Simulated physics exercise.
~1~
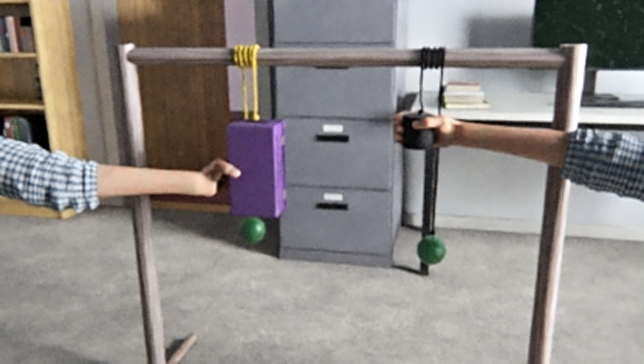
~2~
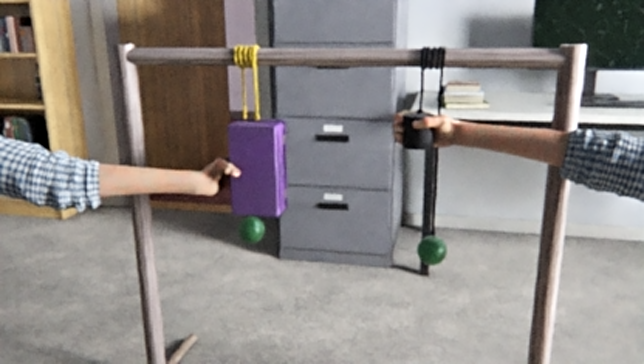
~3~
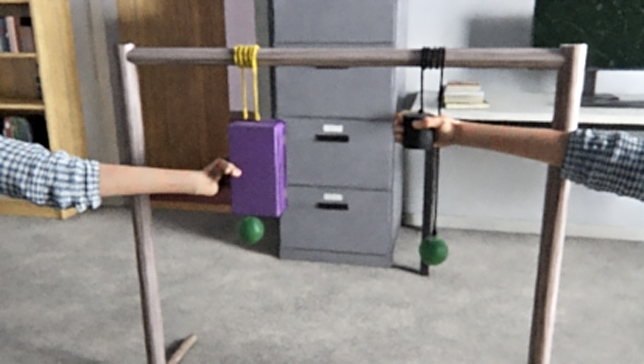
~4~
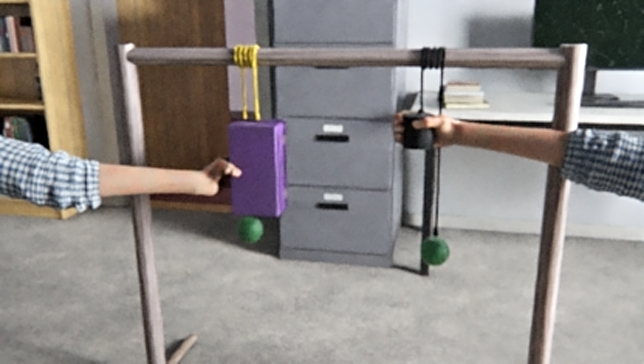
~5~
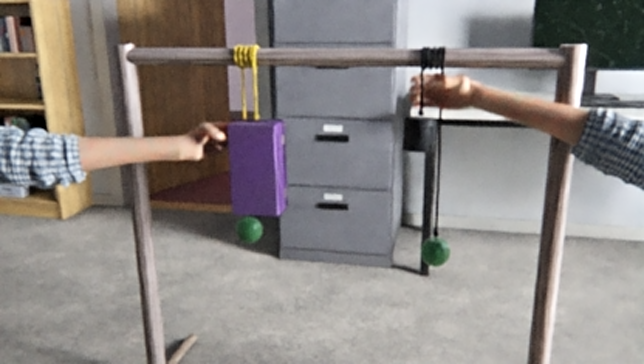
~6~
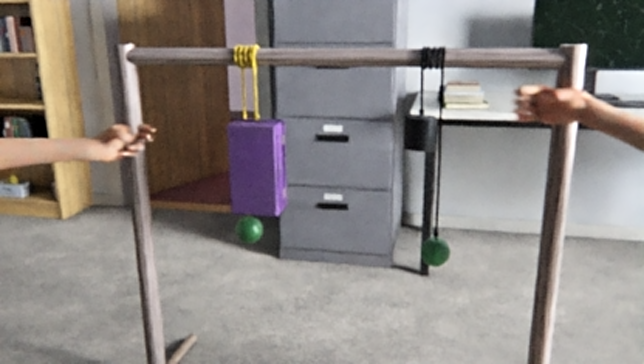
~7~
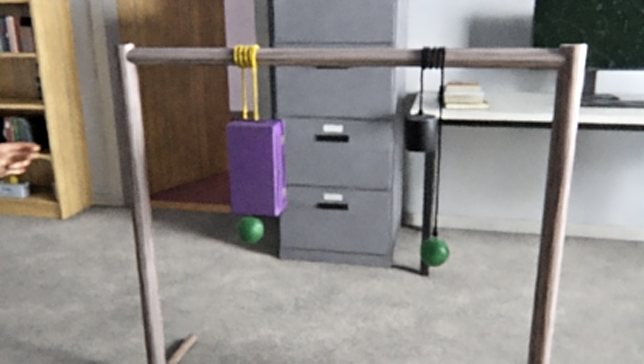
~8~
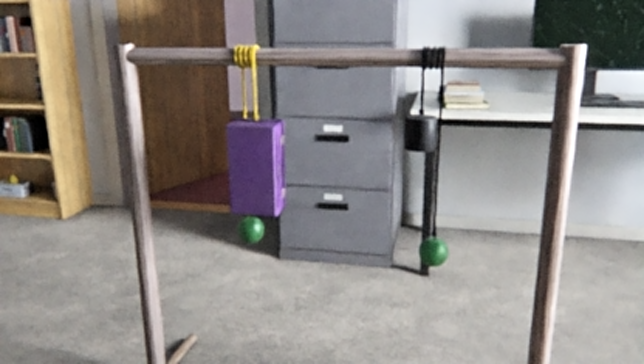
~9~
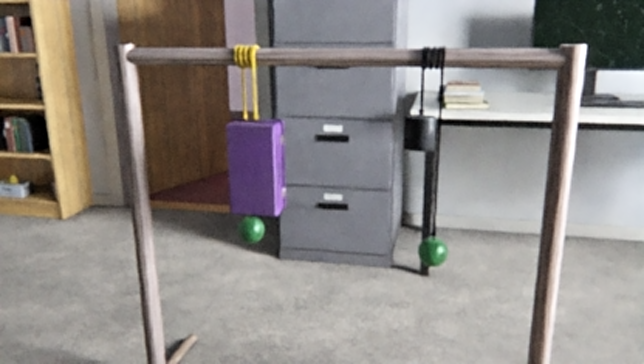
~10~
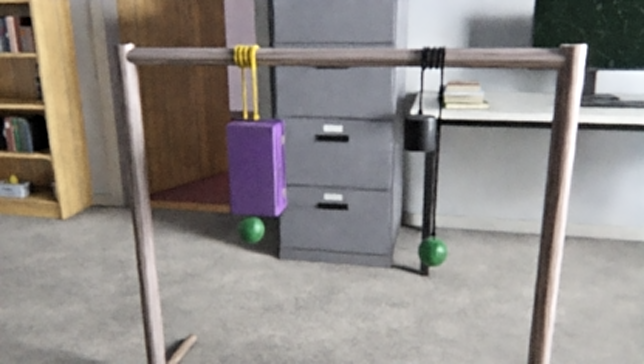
Two hands letting go of a purple case and a small black cylinder, then withdrawing as both stay hanging from a wooden rail.
